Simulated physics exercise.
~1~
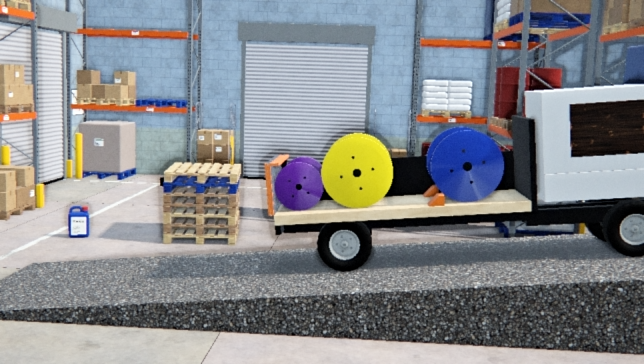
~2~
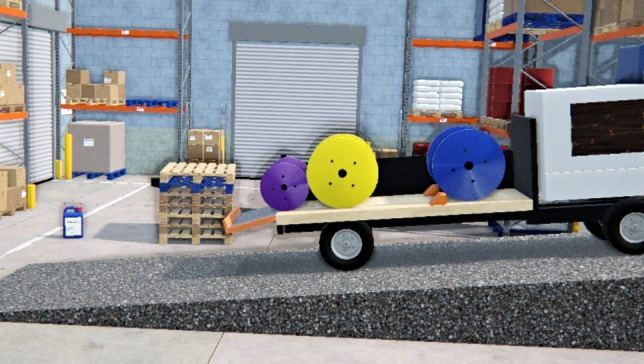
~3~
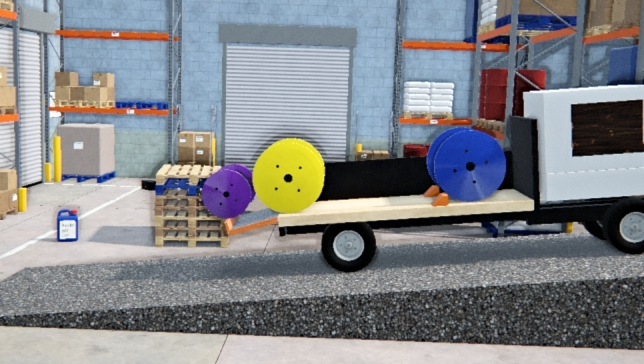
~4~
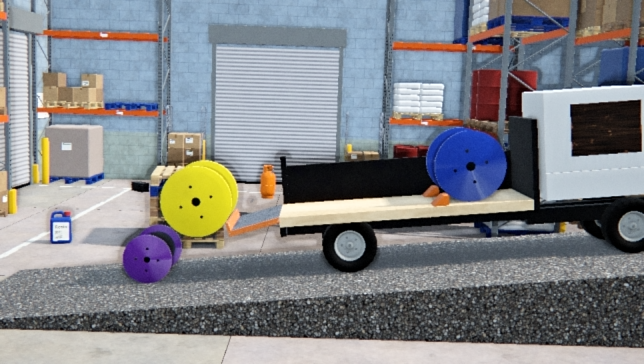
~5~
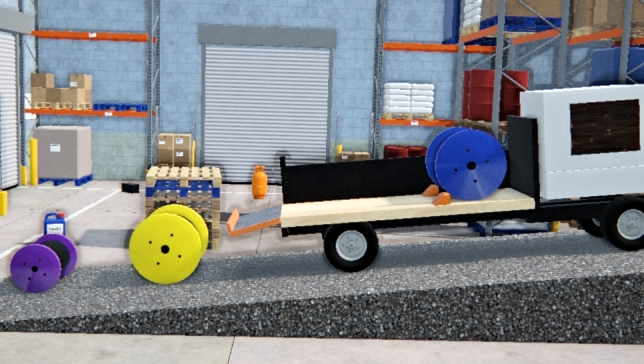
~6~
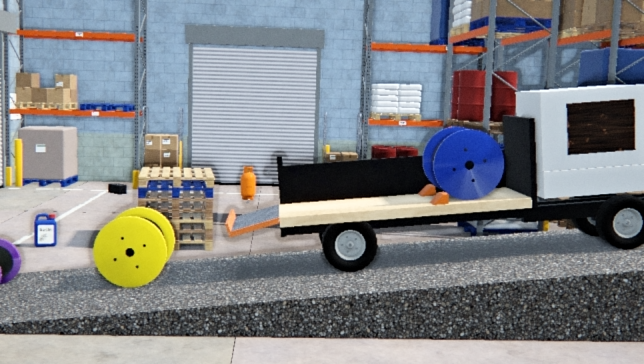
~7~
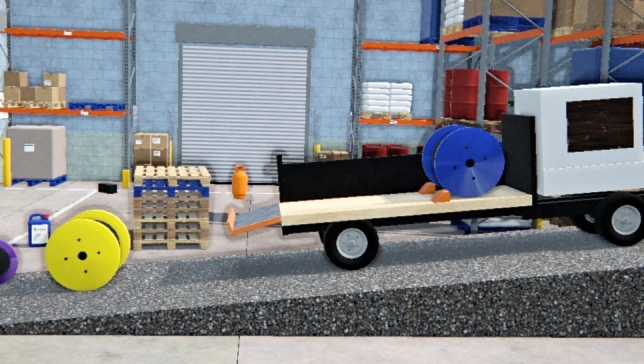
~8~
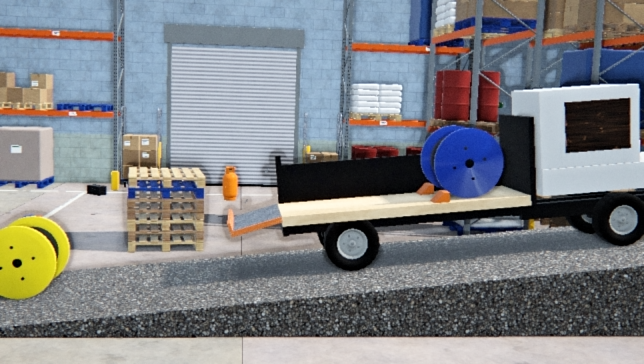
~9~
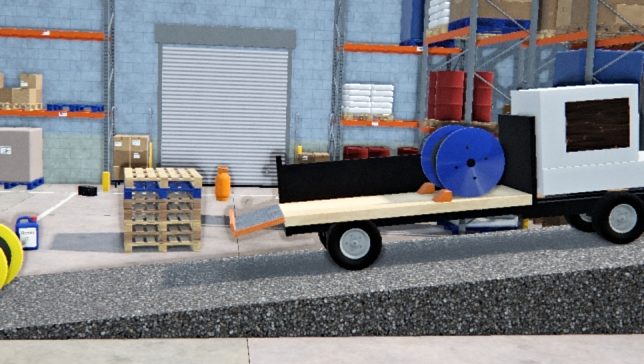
Two cable reels, a small purple one and a larger yellow one, start rolling left along the open bed of a pick-up parked on a gravel-dark slope in a warehouse, seen from the side. A blue reel sits near the cab behind an orange chock, and stacked pallets stand beyond the tail. The tailgate swings down, and the purple reel rolls over it and drops to the ground, followed by the yellow. Both roll away down the slope, purple leaving view first. Finally yellow is partly visible at the left edge, while blue remains aboard.
